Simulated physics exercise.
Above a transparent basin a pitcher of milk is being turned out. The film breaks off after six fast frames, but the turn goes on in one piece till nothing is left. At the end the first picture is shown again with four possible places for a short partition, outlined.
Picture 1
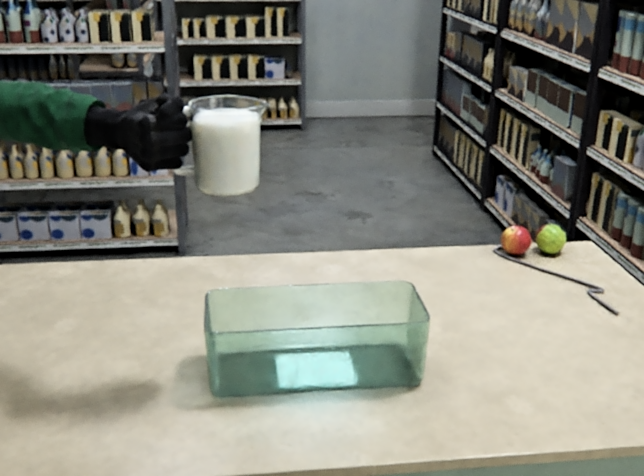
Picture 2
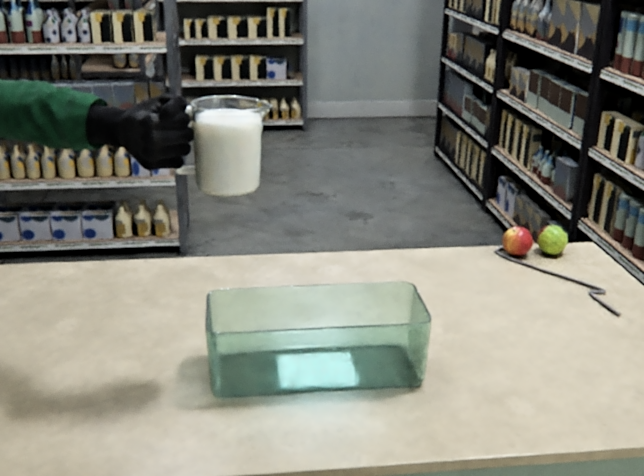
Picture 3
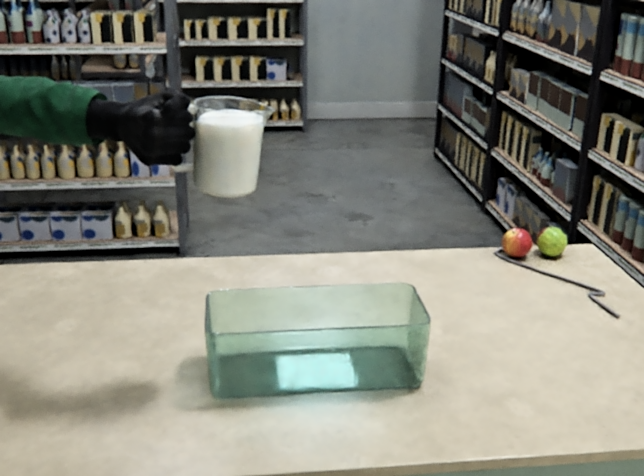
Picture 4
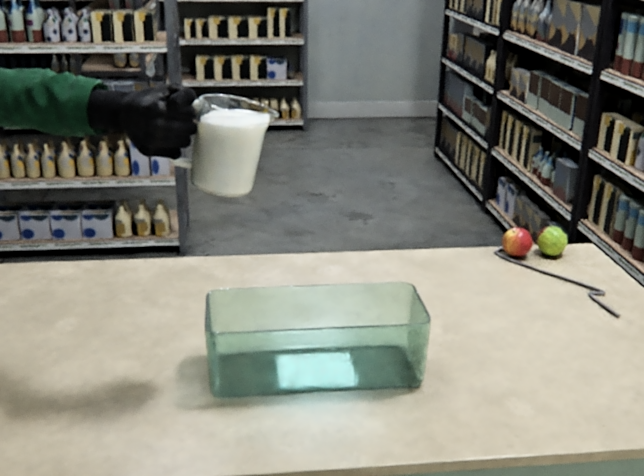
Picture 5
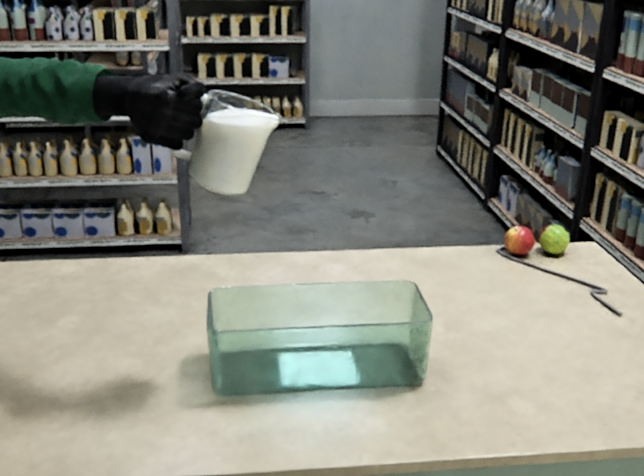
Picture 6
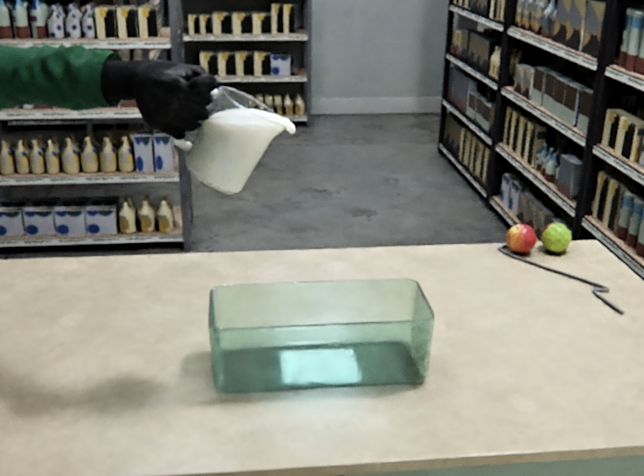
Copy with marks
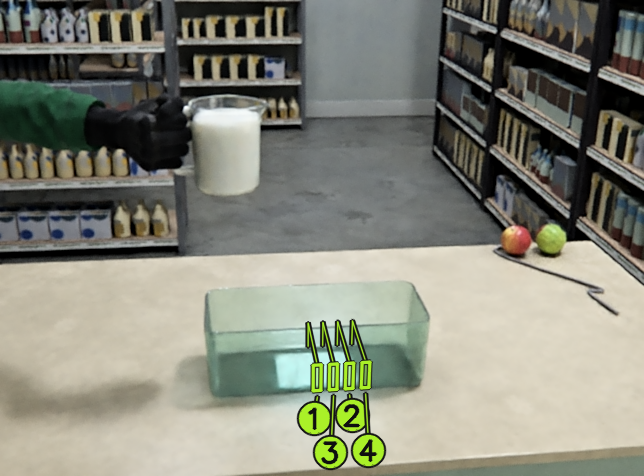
A black-gloved hand in a green sleeve held a clear pitcher of milk above a transparent basin on a table, then gradually tilted it to the right until milk reached over the lip.
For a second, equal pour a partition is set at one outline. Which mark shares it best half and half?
Place 2.
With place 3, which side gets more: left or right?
The right one.
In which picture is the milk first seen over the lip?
In picture 6.
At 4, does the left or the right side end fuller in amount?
The left one.
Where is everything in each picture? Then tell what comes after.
Upright, lip at (268, 105); basin from (210, 394) to (423, 382); nothing has left yet.
Upright, lip at (271, 106); nothing has left yet.
Tipped about 5°, lip at (274, 110); nothing has left yet.
Tipped about 11°, lip at (277, 114); nothing has left yet.
Tipped about 20°, lip at (283, 120); nothing has left yet.
Tipped about 29°, lip at (288, 127); milk is over the lip, down to (288, 127).
On the marked copy, 1 at (317, 396); 2 at (349, 394); 3 at (333, 395); 4 at (365, 393).
With 1, about 7 % ends left of the wall and 89 % right of it; 3 % is lost outside.
With 2, about 40 % ends left of the wall and 57 % right of it; 3 % is lost outside.
With 3, about 12 % ends left of the wall and 85 % right of it; 3 % is lost outside.
With 4, about 88 % ends left of the wall and 5 % right of it; 7 % is lost outside.
